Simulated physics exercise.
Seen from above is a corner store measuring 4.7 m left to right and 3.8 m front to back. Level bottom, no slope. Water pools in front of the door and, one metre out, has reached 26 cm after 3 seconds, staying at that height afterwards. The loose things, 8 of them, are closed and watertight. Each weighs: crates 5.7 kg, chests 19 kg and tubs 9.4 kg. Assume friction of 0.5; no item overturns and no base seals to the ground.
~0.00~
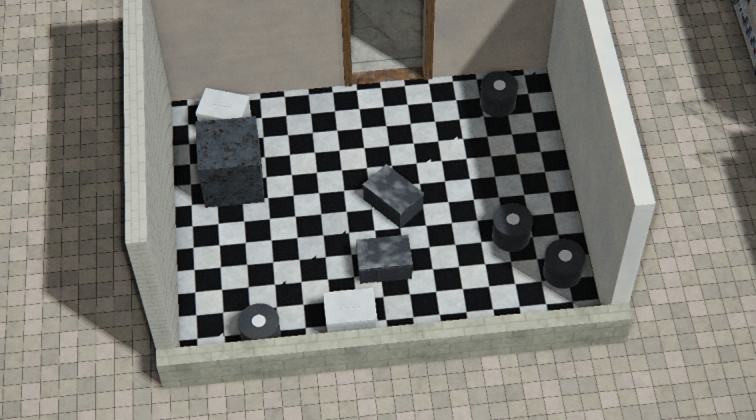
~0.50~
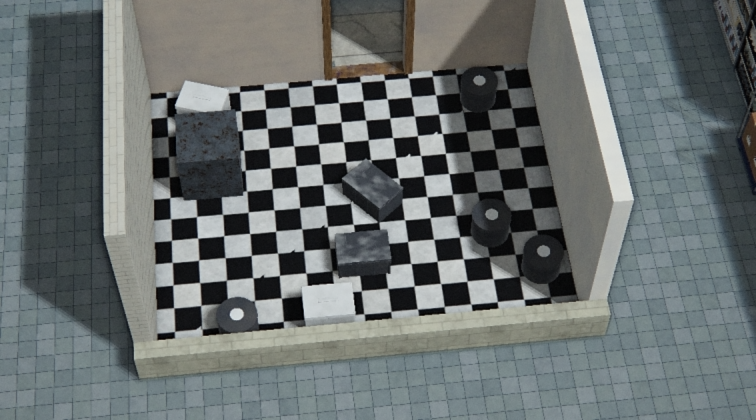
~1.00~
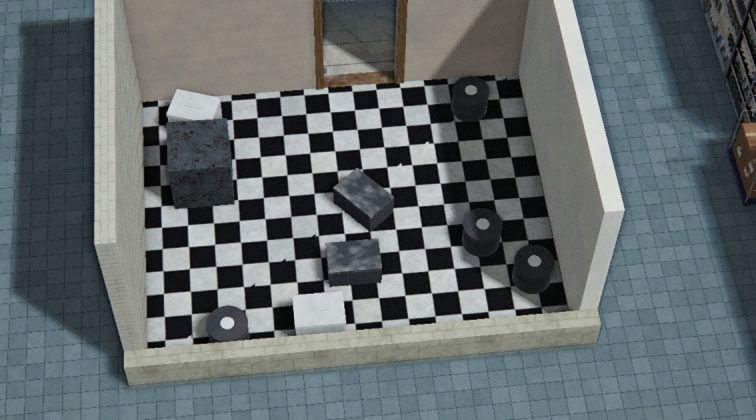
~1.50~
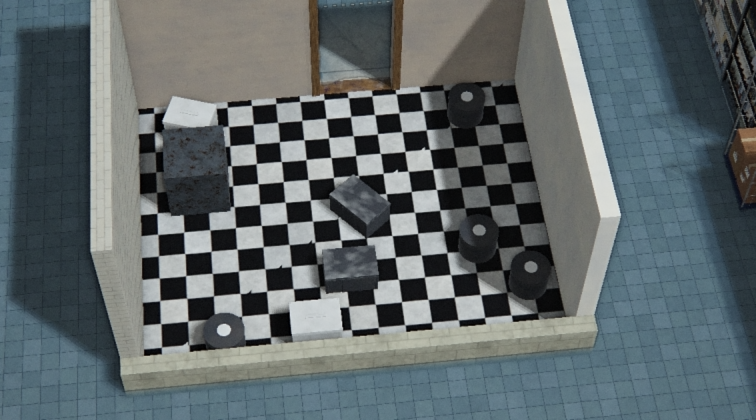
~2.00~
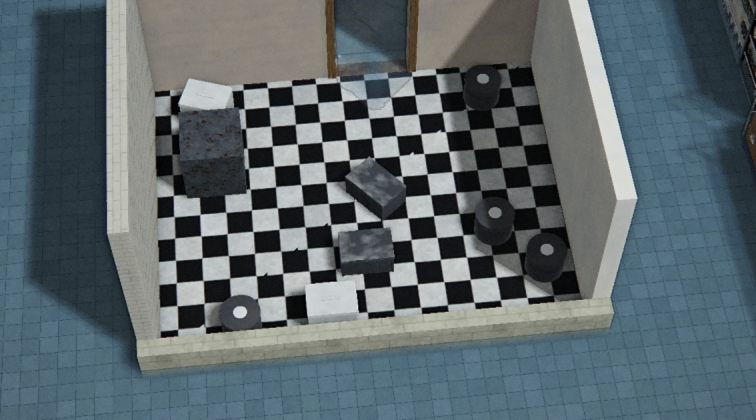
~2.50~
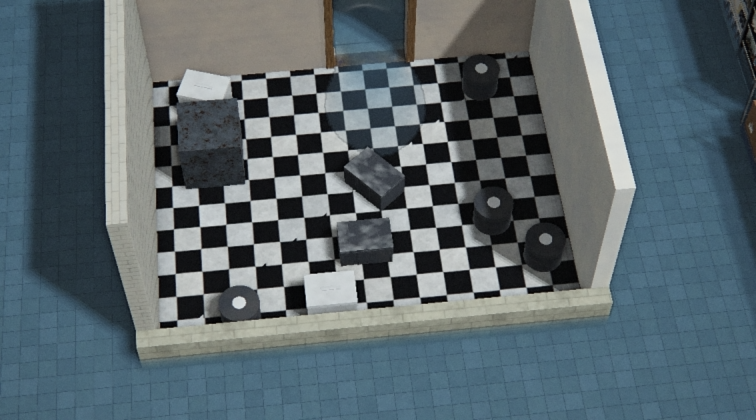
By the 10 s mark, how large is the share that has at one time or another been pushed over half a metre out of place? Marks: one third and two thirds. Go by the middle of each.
Two thirds or more.
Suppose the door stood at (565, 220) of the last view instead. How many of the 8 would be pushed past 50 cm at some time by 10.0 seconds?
In that case the number is 6.
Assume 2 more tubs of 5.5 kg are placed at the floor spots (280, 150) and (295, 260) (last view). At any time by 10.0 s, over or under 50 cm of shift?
Well, the first one tops the mark, and the second tops the mark.
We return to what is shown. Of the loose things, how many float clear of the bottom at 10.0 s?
I count 6.
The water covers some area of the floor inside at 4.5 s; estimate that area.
Roughly 12.0 m2.
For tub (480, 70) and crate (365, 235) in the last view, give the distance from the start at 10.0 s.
First 0 cm, then 80 cm.
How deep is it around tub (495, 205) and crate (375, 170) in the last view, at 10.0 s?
Roughly 13 and 13 cm.
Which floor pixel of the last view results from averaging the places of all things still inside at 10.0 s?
The centre sits near (337, 226).
After 3.5 s 0 of 8 are over 50 cm from their spots; 0 afloat.
After 4.5 s 1 of 8 are over 50 cm from their spots; 1 afloat.
After 7.0 s 5 of 8 are over 50 cm from their spots; 6 afloat.
After 10.0 s 6 of 8 are over 50 cm from their spots, and 6 have been at some point; 6 afloat.
